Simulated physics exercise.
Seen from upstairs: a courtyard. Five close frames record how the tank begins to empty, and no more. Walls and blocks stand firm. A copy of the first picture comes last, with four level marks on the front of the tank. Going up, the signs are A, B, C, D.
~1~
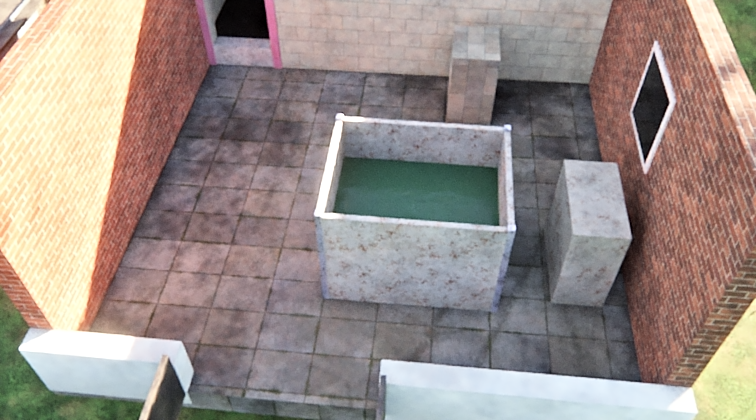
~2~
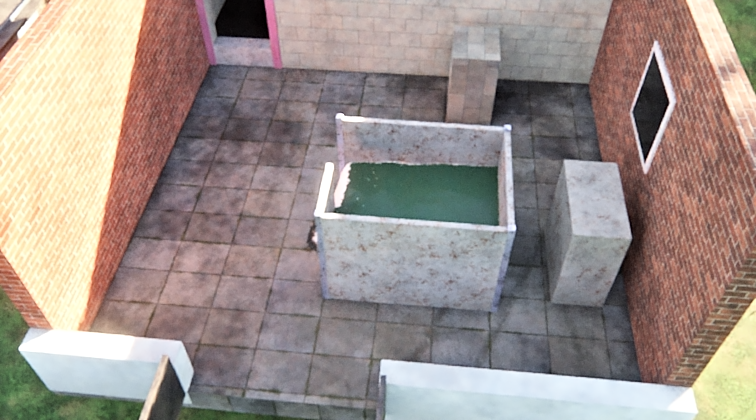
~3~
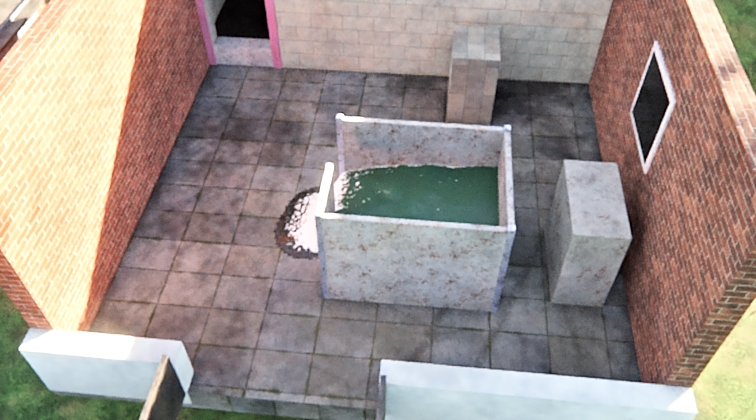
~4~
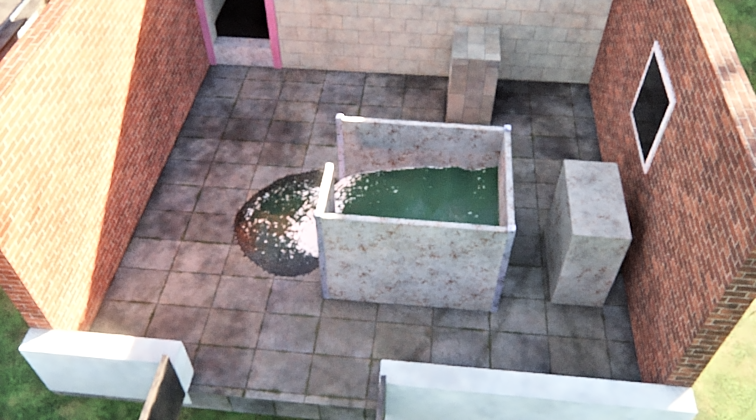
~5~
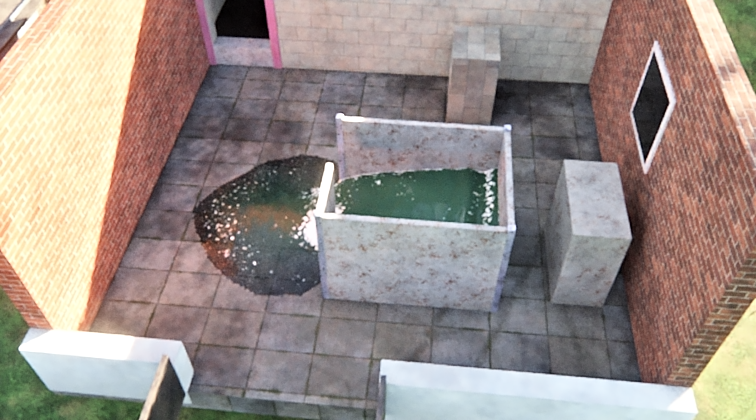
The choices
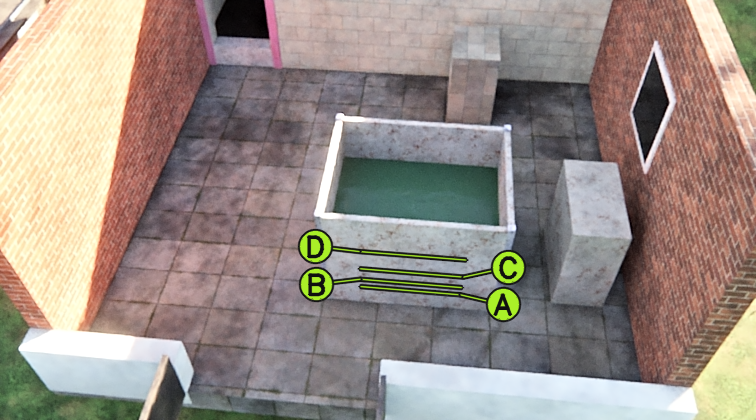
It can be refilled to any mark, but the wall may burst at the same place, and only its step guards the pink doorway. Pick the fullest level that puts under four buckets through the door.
D will do.
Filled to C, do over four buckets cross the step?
No, that is safe.
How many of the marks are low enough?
All of the four.
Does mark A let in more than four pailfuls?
No, that is safe.
On the marked copy, A at (410, 290); B at (410, 283); C at (411, 272); D at (412, 255); from the bottom up A, B, C, D.
If A is chosen, nothing gets over.
If B is chosen, nothing gets over.
If C is chosen, nothing gets over.
If D is chosen, a bucket or two gets in.
